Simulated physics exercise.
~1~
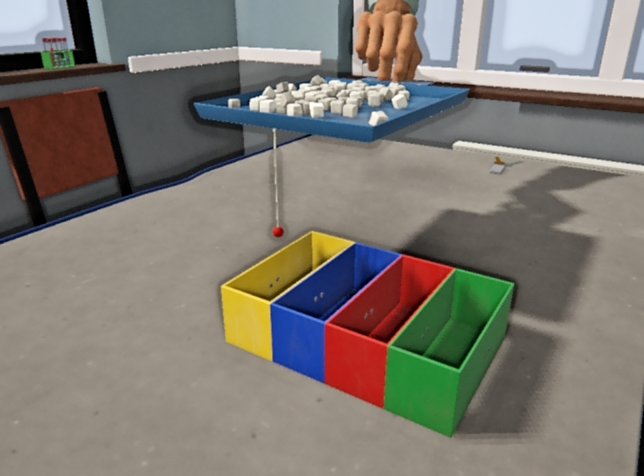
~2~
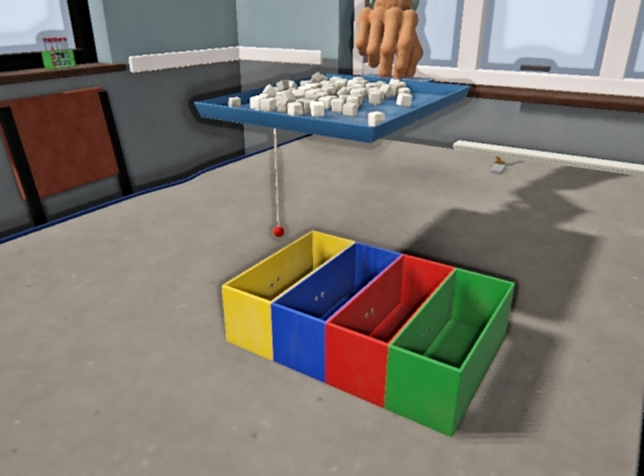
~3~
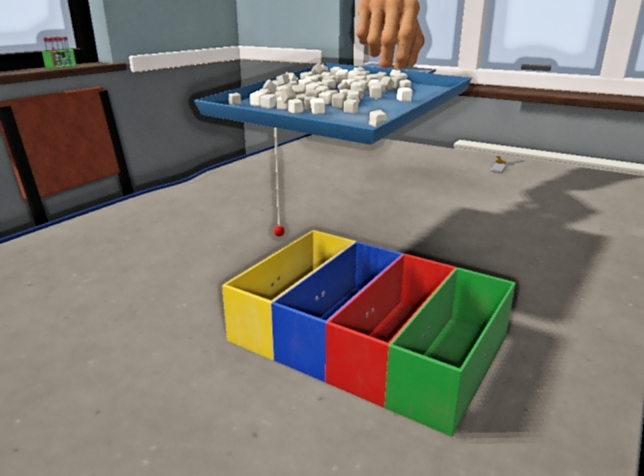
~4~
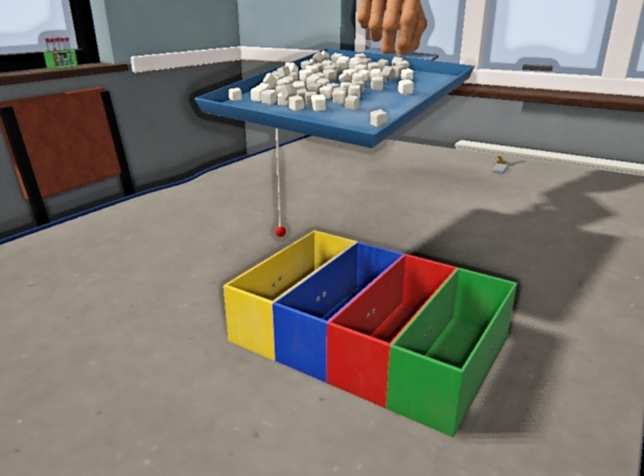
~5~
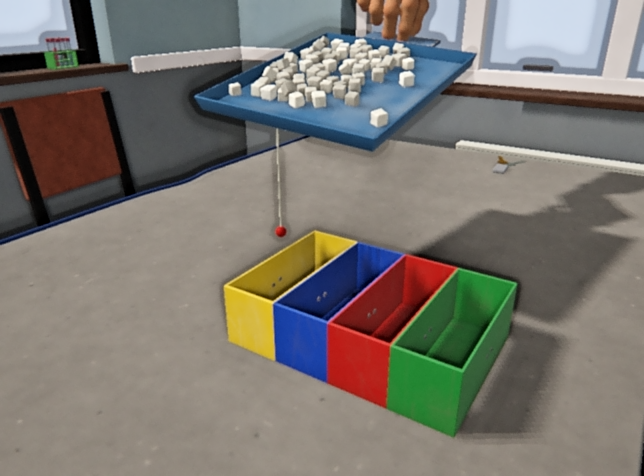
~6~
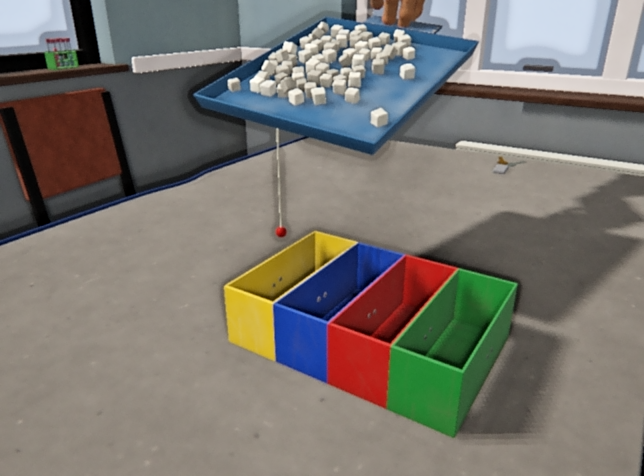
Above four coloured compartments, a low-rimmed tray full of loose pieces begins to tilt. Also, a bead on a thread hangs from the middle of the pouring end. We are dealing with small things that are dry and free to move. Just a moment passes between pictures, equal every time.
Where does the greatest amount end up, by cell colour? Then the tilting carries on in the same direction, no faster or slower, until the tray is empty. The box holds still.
In the blue cell.
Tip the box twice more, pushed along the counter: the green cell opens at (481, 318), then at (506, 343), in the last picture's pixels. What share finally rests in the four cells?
In turn 90 and 70 in a hundred.
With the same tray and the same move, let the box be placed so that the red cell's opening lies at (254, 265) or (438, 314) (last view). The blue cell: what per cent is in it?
0 and 20 in a hundred.
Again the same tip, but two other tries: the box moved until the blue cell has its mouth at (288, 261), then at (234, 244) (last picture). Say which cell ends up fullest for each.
For the first spot the answer is the cell in red, and for the second spot it is the green cell.
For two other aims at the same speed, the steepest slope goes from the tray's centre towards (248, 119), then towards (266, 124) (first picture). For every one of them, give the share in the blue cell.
The first try gives close to 0 percent; the next gives 0 percent.
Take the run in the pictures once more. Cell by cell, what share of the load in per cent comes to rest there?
Yellow cell some 30; blue cell some 50; red cell some 20; green cell some 0.
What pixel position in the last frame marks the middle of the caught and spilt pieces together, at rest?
I'd put the middle somewhere around (325, 331).
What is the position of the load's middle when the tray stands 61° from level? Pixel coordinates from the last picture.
Look about (320, 108) in the last picture.
Soon after the last picture, tray tipped steeply; most on the tray; a small part falling or outside the box.
A little later, tray tipped right over; about a quarter on the tray; about a quarter in the blue cell; a small part in the red cell; a small part in the yellow cell; about a quarter falling or outside the box.
Later still, tray tipped past a quarter turn; about half in the blue cell; about a quarter in the yellow cell; about a quarter in the red cell; a small part falling or outside the box.
At rest, tray tipped past a quarter turn; about half in the blue cell; about a quarter in the yellow cell; about a quarter in the red cell; none in the green cell; a small part outside the box.
